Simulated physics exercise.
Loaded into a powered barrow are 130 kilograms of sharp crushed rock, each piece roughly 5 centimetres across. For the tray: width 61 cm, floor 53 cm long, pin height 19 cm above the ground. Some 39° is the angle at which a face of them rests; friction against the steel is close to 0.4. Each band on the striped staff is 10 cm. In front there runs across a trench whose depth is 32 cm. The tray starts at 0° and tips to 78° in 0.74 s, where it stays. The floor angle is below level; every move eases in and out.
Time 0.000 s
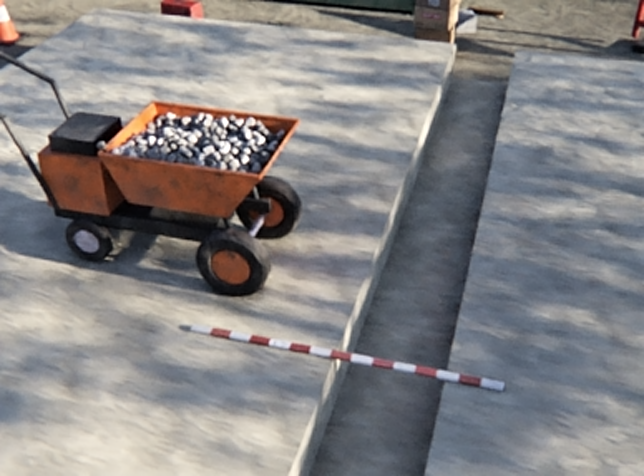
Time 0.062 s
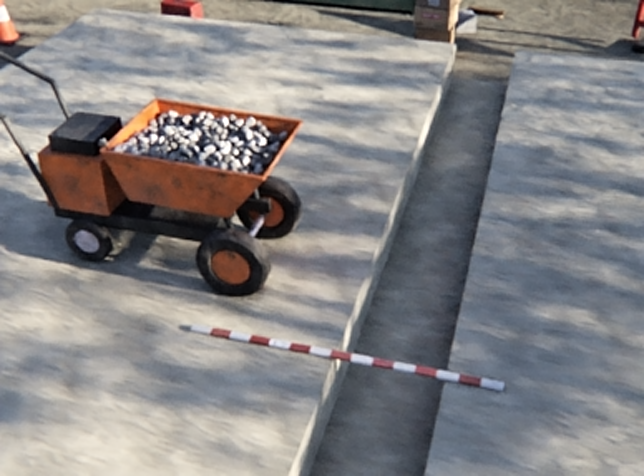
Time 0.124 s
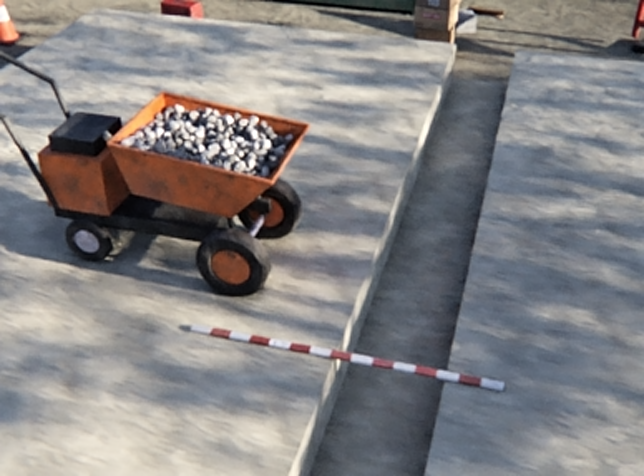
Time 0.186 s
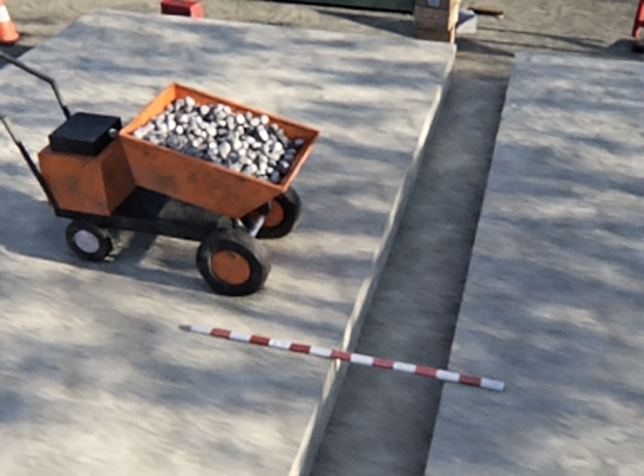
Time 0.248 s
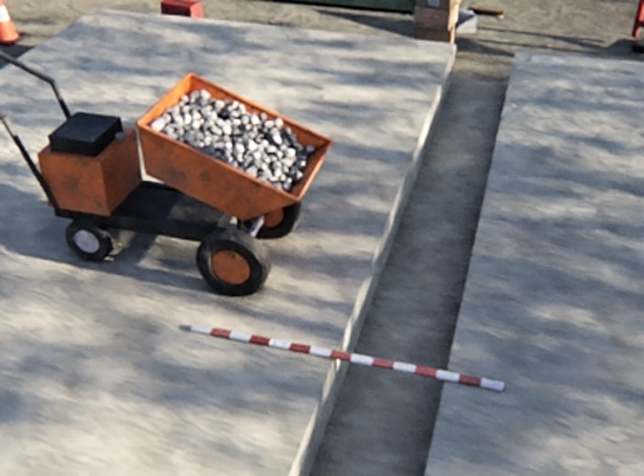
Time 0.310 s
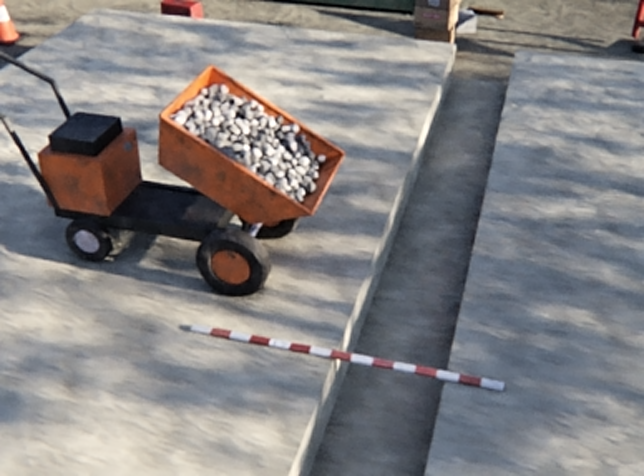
On a sunlit concrete slab beside a trench, an orange dumper's stone-filled tray tilting steadily forward to the right, its wheels still.
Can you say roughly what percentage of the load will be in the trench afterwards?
Roughly 100 per cent, I would say.
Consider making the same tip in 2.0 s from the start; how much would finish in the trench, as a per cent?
That works out at about 100 in a hundred.
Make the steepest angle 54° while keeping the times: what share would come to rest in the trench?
Then roughly 25 percent.
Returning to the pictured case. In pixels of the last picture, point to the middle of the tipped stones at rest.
Roughly at pixel (410, 326).
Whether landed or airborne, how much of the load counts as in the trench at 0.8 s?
Roughly 45% by that time.
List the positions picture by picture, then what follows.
In the first picture, the tray is at 0°, its lip at (261, 177); the top of the load is at (222, 127).
In the second picture, the tray is at 2°, its lip at (264, 179); the top of the load is at (209, 124); the stones move at 0.4 m/s on average.
The third picture shows lip at (272, 183), floor tilted 6°, highest stones at (202, 118); the stones move at 0.7 m/s on average.
In the fourth picture, the tray is at 12°, its lip at (284, 190); the top of the load is at (182, 112); the stones move at 1.1 m/s on average.
The fifth picture shows lip at (298, 201), floor tilted 20°, highest stones at (186, 102); the stones move at 1.3 m/s on average.
In the sixth picture, the tray is at 30°, its lip at (312, 214); the top of the load is at (206, 96); the stones move at 1.4 m/s on average.
After 0.6 s the floor is at 65°; 100 % in the tray; the foremost stones are at (353, 235).
After 0.8 s the floor is at 78°; 55 % in the tray, 1 % short of the trench, 44 % in the trench; the foremost stones are at (439, 343).
After 1.2 s the floor is at 78°; 16 % in the tray, 84 % in the trench; the foremost stones are at (454, 333).
After 3.1 s the floor is at 78°; 0 % in the tray, 100 % in the trench; the foremost stones are at (456, 321).
